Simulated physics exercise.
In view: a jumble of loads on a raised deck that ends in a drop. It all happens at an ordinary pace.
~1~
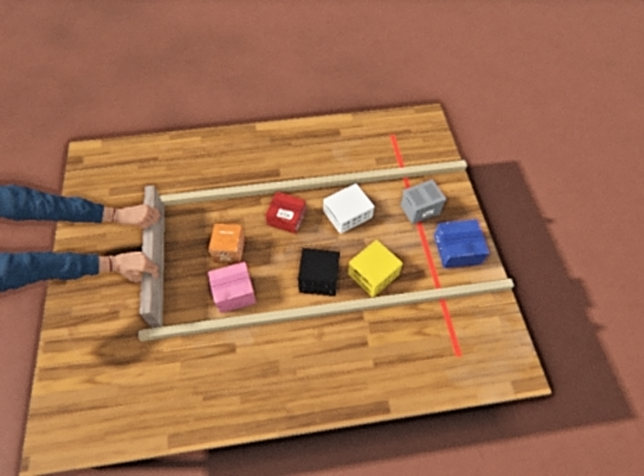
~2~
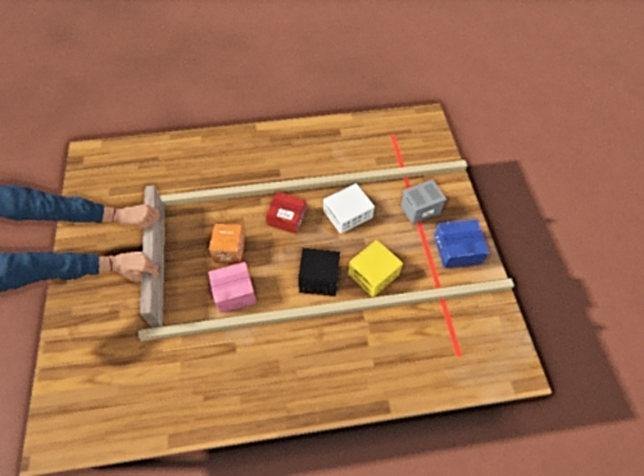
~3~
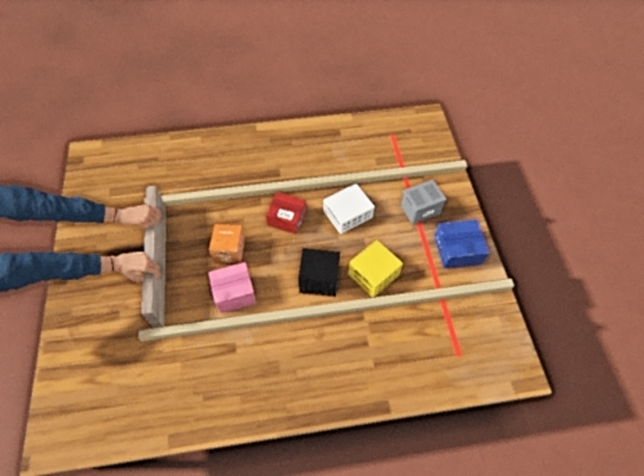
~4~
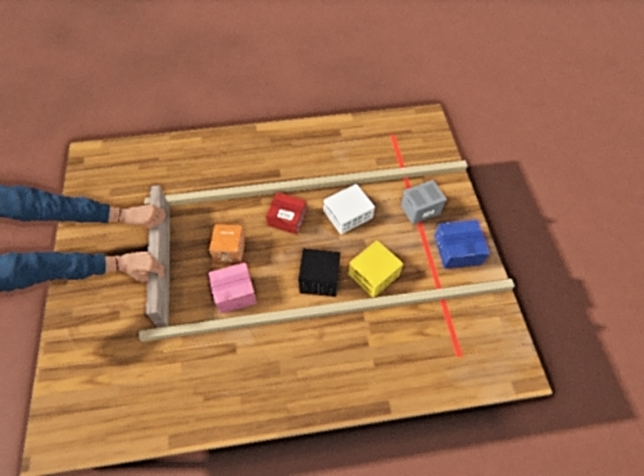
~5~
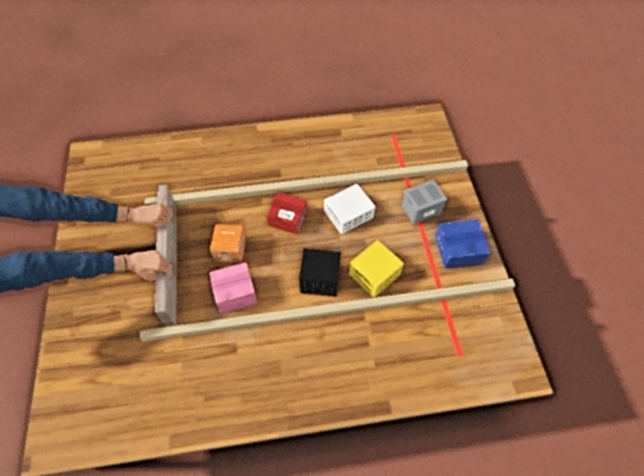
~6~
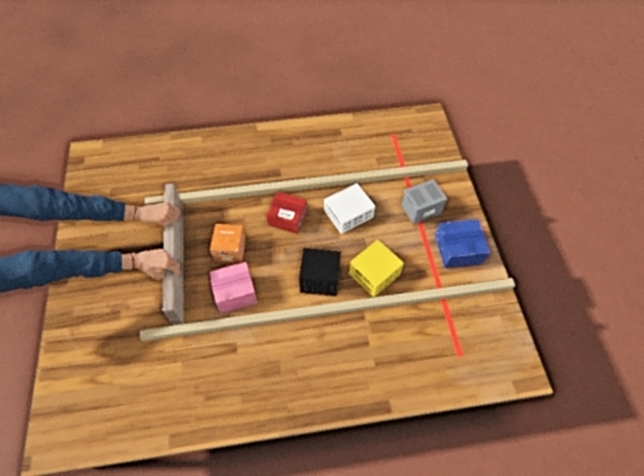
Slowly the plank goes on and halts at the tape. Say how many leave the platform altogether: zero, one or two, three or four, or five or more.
In the end the number that fall off is three or four.
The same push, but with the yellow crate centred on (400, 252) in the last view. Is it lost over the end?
From there it goes over.
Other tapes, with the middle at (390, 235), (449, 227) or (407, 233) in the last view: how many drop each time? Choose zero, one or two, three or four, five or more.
Taking them in turn, just one or two; 5 or more; three or four.
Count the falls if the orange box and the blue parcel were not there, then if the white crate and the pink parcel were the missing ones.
2 in the first case, 1 in the second.
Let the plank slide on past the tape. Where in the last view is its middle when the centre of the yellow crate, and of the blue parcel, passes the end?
At (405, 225) for the yellow crate; at (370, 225) for the blue parcel.
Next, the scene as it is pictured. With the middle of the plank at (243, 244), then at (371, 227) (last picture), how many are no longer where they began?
At the one place 2, at the other 8.
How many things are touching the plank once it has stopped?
It touches 3.
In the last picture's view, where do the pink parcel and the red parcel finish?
About (453, 261), and the other about (428, 190).
Soon after, none off yet; blue parcel at rest near (462, 244); grey tote at rest near (423, 202); yellow crate at rest near (376, 269).
After that, none off yet; blue parcel displaced a little near (471, 240); grey tote moving near (426, 202); yellow crate displaced well along near (442, 268).
In the end, the number that fall off is three or four; gone, yellow crate, grey tote and blue parcel.
